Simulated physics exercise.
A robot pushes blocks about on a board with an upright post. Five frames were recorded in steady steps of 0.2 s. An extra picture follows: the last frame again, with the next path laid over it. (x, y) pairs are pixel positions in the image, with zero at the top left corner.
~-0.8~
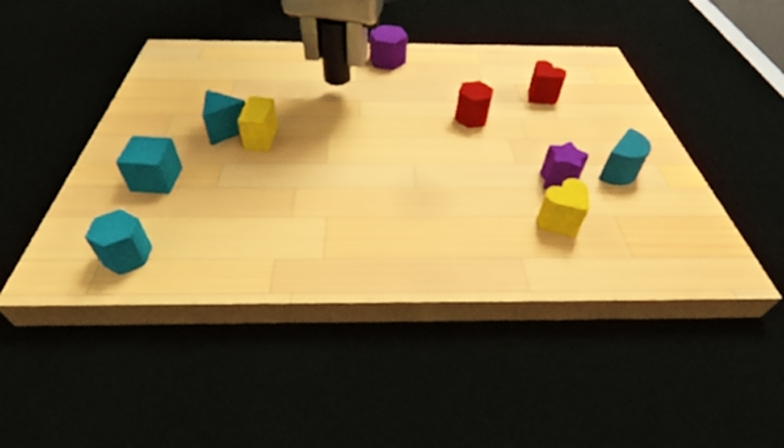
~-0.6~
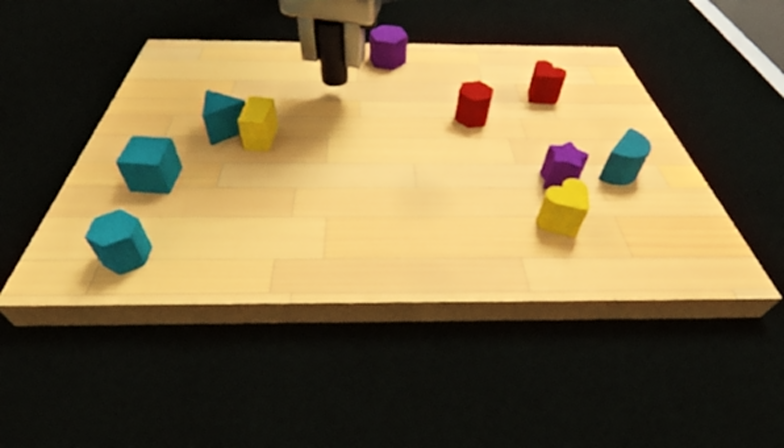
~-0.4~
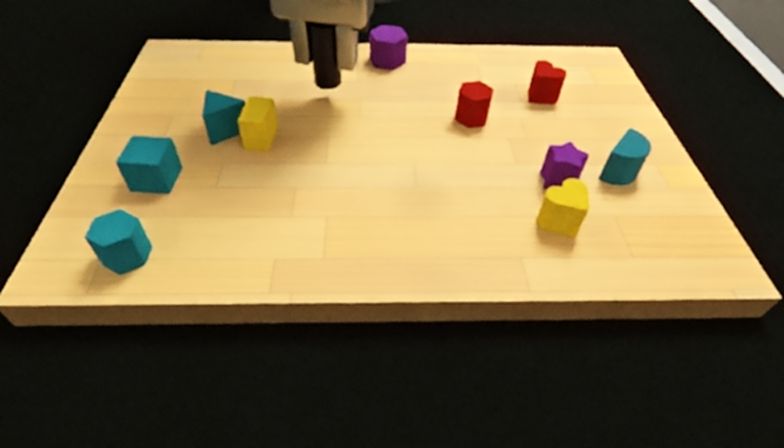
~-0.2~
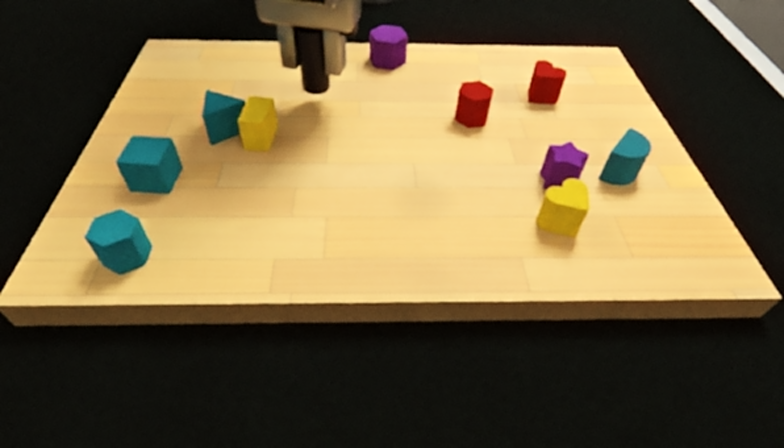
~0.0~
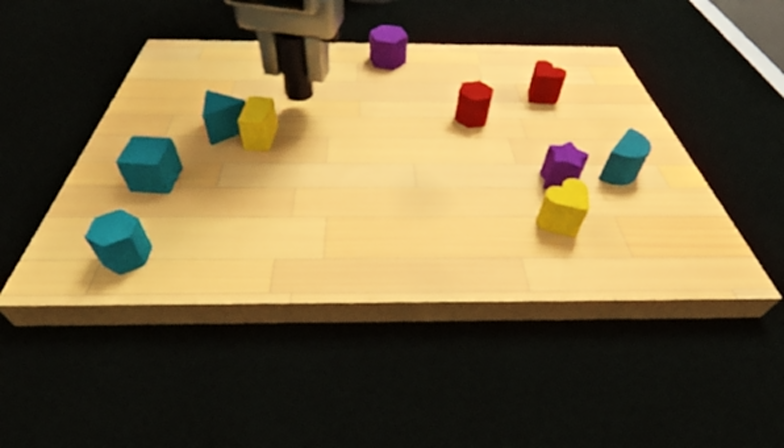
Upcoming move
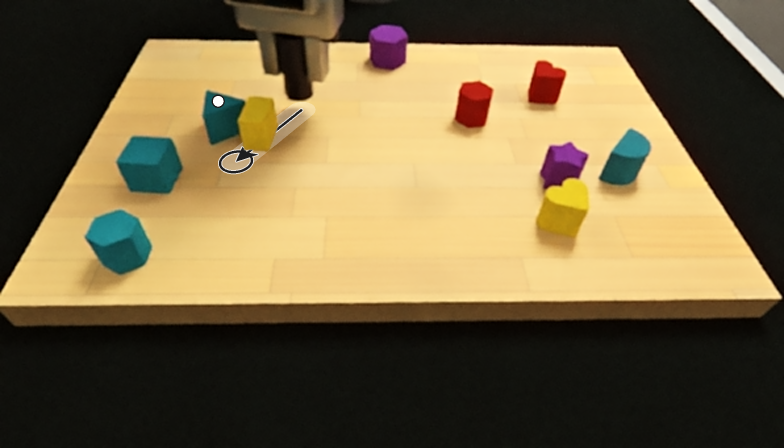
On a light wooden board scattered with turquoise, yellow, red and purple blocks, a robot's dark upright post moves a short way left and slightly nearer, toward the yellow block beside a turquoise one, while every block stays still.
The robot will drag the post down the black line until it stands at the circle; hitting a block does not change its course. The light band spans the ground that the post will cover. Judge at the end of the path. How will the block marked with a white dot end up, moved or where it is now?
Gets moved.
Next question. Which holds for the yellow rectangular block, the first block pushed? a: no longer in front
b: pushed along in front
b (pushed along in front)
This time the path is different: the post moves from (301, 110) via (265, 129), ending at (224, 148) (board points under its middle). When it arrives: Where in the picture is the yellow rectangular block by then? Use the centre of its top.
It comes to (207, 144).
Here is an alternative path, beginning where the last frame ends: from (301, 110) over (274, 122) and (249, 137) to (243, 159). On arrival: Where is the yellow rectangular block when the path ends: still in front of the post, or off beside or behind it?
The post still drives it.
The line goes in a line from (301, 110) to (236, 162); the dot is on the turquoise three-sided block.
What follows on the original path. One third of the way, post at (278, 110); turquoise three-sided block at (212, 102), turned 15° clockwise; yellow rectangular block at (246, 115).
Two thirds of the way, post at (256, 127); turquoise three-sided block at (201, 106), turned 55° clockwise; yellow rectangular block at (218, 131), turned 10° clockwise.
At the end, post at (232, 145); turquoise four-sided block at (137, 151); turquoise three-sided block at (200, 106), turned 60° clockwise; yellow rectangular block at (187, 146), turned 35° clockwise.
